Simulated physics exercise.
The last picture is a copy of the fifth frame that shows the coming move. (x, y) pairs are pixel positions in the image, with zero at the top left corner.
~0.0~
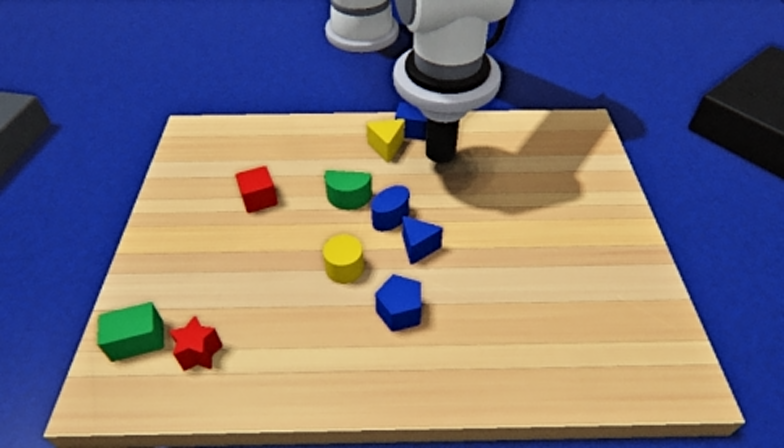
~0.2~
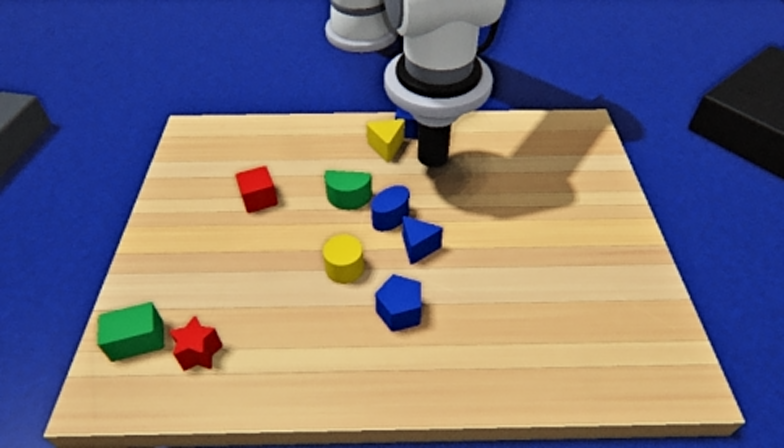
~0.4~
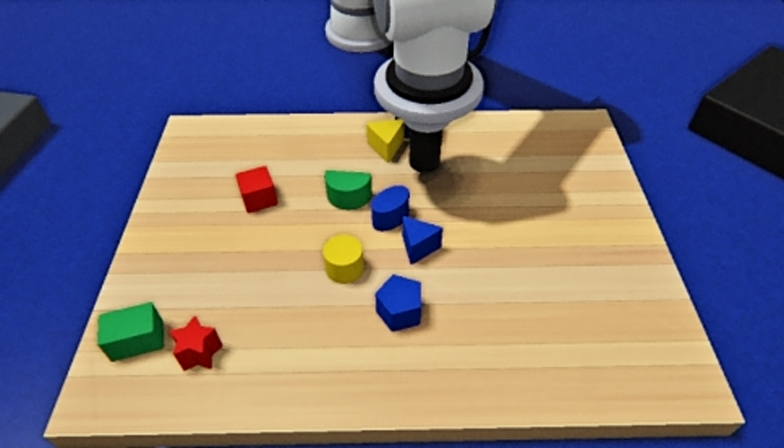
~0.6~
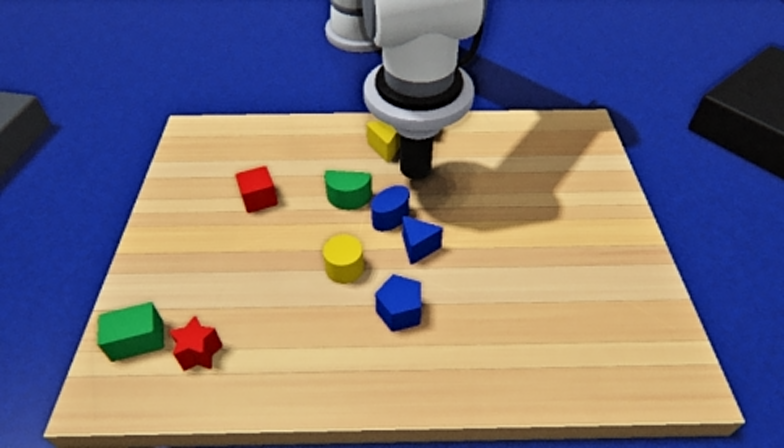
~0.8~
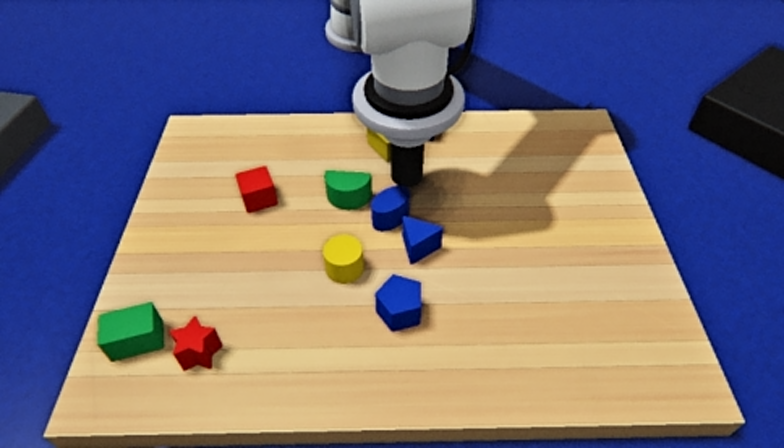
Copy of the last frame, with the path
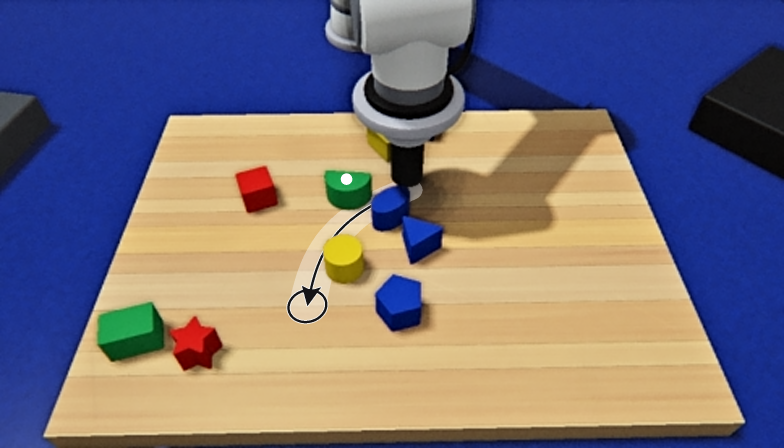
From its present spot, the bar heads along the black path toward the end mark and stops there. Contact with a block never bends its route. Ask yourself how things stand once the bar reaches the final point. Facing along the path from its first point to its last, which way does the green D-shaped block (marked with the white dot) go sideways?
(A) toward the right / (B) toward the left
A - toward the right.
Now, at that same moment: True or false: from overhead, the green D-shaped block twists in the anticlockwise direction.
False
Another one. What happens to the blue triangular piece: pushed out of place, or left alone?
In the end it has not been moved.
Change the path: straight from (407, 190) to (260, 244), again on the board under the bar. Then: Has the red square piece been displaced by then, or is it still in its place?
Put simply, it goes somewhere else.
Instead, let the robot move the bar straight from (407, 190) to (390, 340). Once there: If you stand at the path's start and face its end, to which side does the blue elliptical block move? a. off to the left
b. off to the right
That would be b.
The line goes from (407, 190) through (359, 214) and (324, 253) to (307, 306); the dot is on the green D-shaped block.
What follows on the original path. One third of the way, bar (358, 201); green D-shaped block (317, 184), turned 35° clockwise; blue elliptical block (383, 210), turned 20° anticlockwise.
Two thirds of the way, bar (322, 241); yellow cylinder (343, 257); green D-shaped block (311, 186), turned 55° clockwise; blue elliptical block (383, 210), turned 20° anticlockwise.
At the end, bar (305, 294); yellow cylinder (346, 275); green D-shaped block (311, 186), turned 55° clockwise; yellow triangular piece unmoved; blue elliptical block (383, 210), turned 20° anticlockwise; blue triangular piece unmoved.
